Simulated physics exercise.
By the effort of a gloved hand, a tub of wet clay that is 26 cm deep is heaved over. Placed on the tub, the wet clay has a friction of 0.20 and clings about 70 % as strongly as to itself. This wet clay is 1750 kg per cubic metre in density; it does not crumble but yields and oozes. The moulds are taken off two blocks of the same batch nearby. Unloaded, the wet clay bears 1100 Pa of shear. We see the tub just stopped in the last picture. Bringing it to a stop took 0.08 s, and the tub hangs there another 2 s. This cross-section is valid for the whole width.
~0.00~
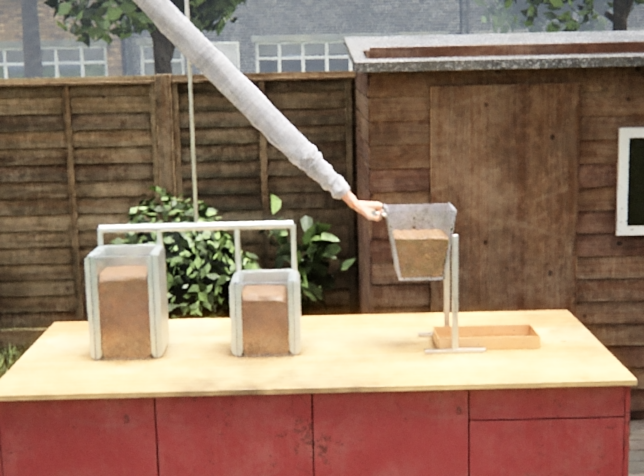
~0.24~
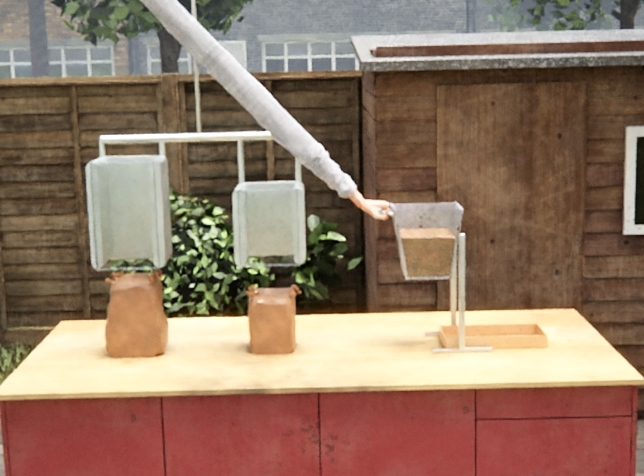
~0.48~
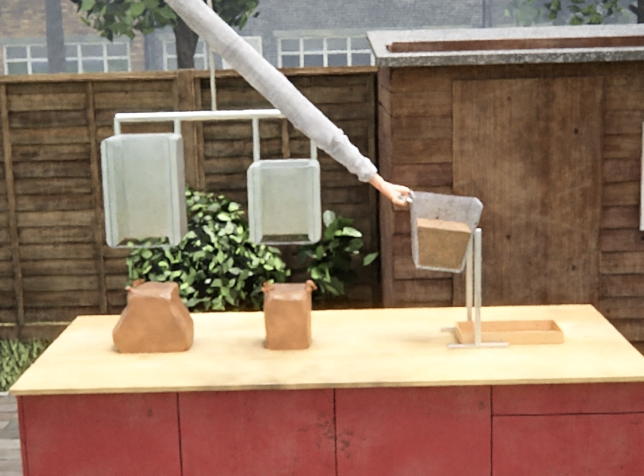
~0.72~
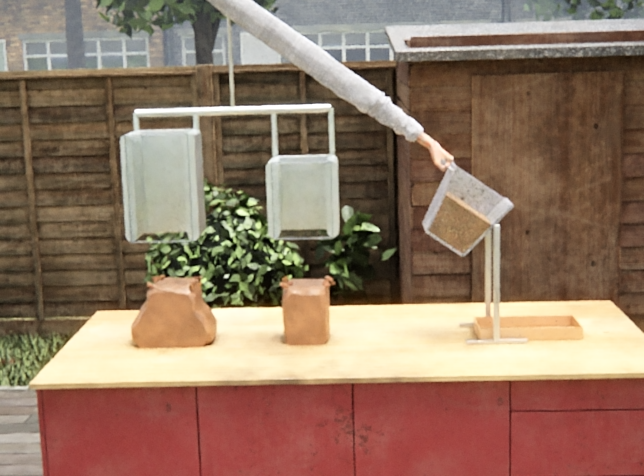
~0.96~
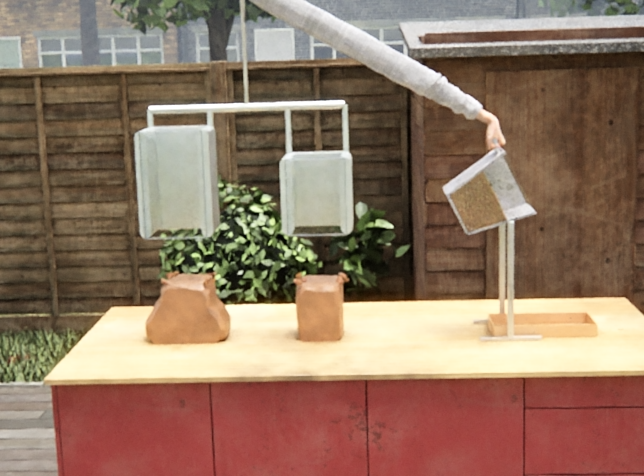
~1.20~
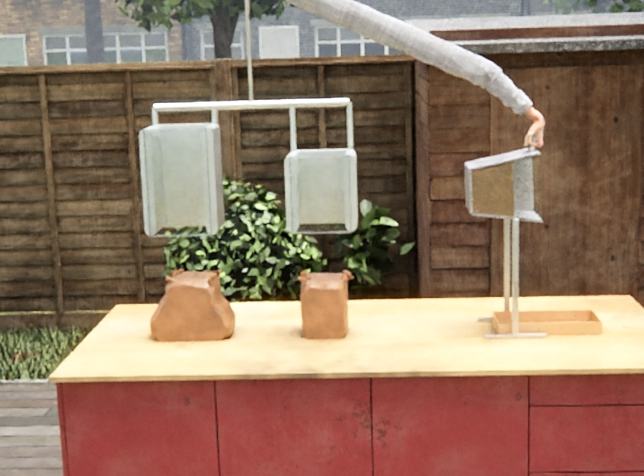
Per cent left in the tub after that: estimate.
Roughly 100 percent.
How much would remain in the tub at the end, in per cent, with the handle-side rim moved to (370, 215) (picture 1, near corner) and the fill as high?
In that case close to 100 %.
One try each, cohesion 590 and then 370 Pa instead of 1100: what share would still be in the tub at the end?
In order: Around 100 % and around 70 %.
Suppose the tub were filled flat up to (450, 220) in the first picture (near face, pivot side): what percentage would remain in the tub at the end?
Then about 100 %.
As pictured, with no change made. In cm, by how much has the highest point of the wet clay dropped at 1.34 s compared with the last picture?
Roughly 0 cm.
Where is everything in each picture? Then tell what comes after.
Handle-side rim at (389, 212), tilt 0 degrees; crest of the wet clay at (402, 238); block heights 34 cm, 24 cm (left to right), in the first frame.
Handle-side rim at (396, 211), tilt 0 degrees; crest of the wet clay at (409, 238); block heights 31 cm, 24 cm (left to right), in the second frame.
Handle-side rim at (416, 198), tilt 8 degrees; crest of the wet clay at (421, 226); block heights 26 cm, 24 cm (left to right), in the third frame.
Handle-side rim at (458, 169), tilt 35 degrees; crest of the wet clay at (448, 196); block heights 25 cm, 24 cm (left to right), in the fourth frame.
Handle-side rim at (506, 154), tilt 64 degrees; crest of the wet clay at (481, 173); block heights 25 cm, 24 cm (left to right), in the fifth frame.
Handle-side rim at (540, 155), tilt 88 degrees; crest of the wet clay at (509, 163); block heights 25 cm, 24 cm (left to right), in the sixth frame.
After 1.34 s, the tub is at 88 degrees and holds 100 %.
After 1.51 s, the tub is at 88 degrees and holds 100 %.
After 1.68 s, the tub is at 88 degrees and holds 100 %.
After 1.85 s, the tub is at 88 degrees and holds 100 %.
After 3.20 s, the tub is at 88 degrees and holds 100 %.
